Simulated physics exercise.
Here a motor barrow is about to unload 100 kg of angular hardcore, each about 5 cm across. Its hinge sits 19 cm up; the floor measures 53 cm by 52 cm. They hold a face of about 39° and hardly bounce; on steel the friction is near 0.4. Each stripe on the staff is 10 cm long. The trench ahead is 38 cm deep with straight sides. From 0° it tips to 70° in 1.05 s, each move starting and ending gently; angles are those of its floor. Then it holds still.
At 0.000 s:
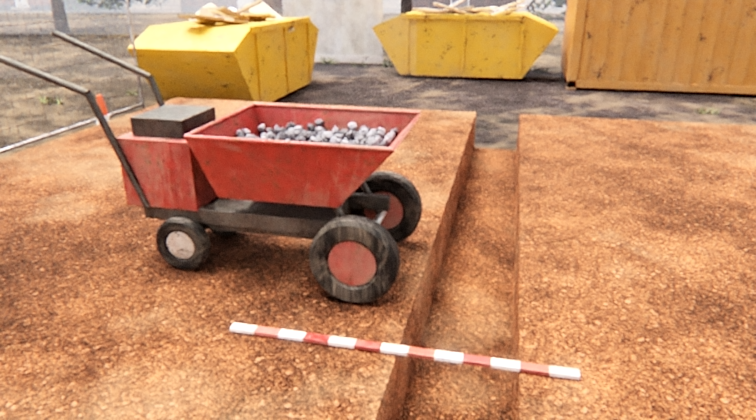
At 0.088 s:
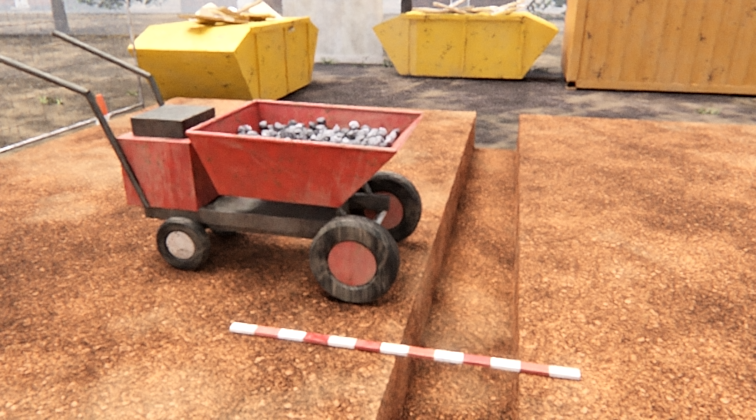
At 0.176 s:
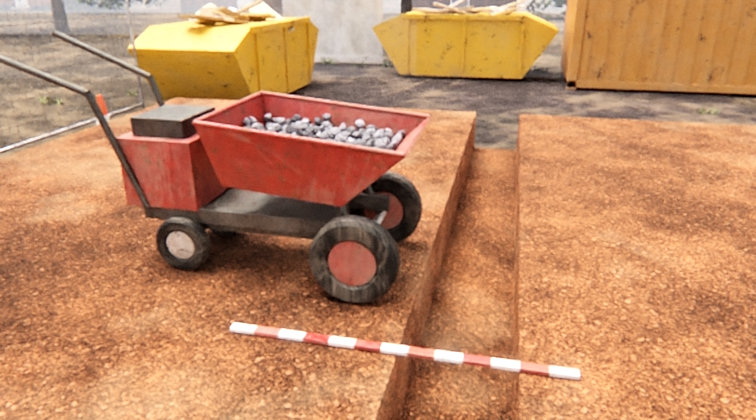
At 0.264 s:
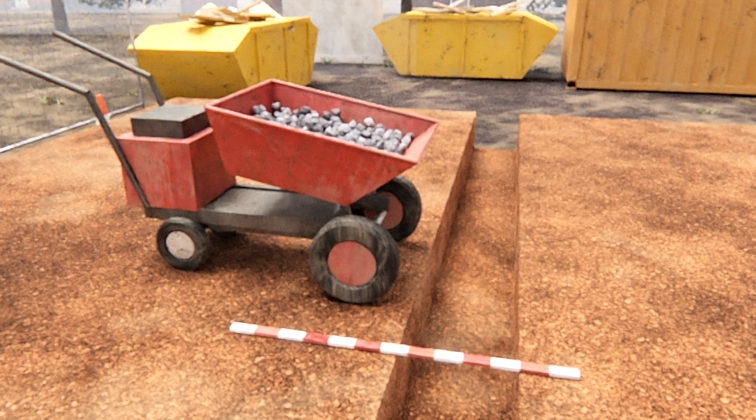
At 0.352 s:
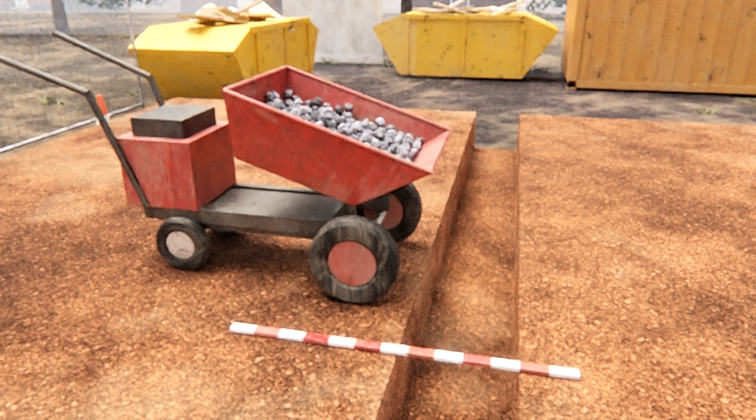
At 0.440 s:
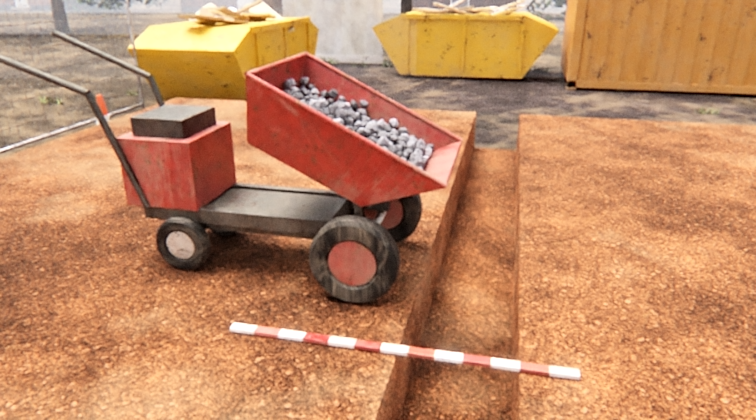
A red skip full of grey stones tilts steadily toward the trench on the right.
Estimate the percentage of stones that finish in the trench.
Close to 62 in a hundred.
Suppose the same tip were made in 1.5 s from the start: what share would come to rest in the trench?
Then about 70 per cent.
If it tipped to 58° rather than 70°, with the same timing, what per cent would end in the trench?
It would be near 30 per cent.
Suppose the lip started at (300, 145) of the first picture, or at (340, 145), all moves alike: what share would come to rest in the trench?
About 100 and 100 per cent.
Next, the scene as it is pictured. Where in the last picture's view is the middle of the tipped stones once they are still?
Around (506, 330).
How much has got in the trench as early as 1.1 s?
About 15 per cent by then.
After 0.8 s the floor is at 59°; 100 % in the skip; the foremost stones are at (471, 219).
After 1.1 s the floor is at 70°; 76 % in the skip, 16 % in the trench, 8 % past the trench; the foremost stones are at (554, 284).
After 1.5 s the floor is at 70°; 32 % in the skip, 30 % in the trench, 39 % past the trench; the foremost stones are at (655, 295).
After 3.5 s the floor is at 70°; 0 % in the skip, 62 % in the trench, 38 % past the trench; the foremost stones are at (704, 303).
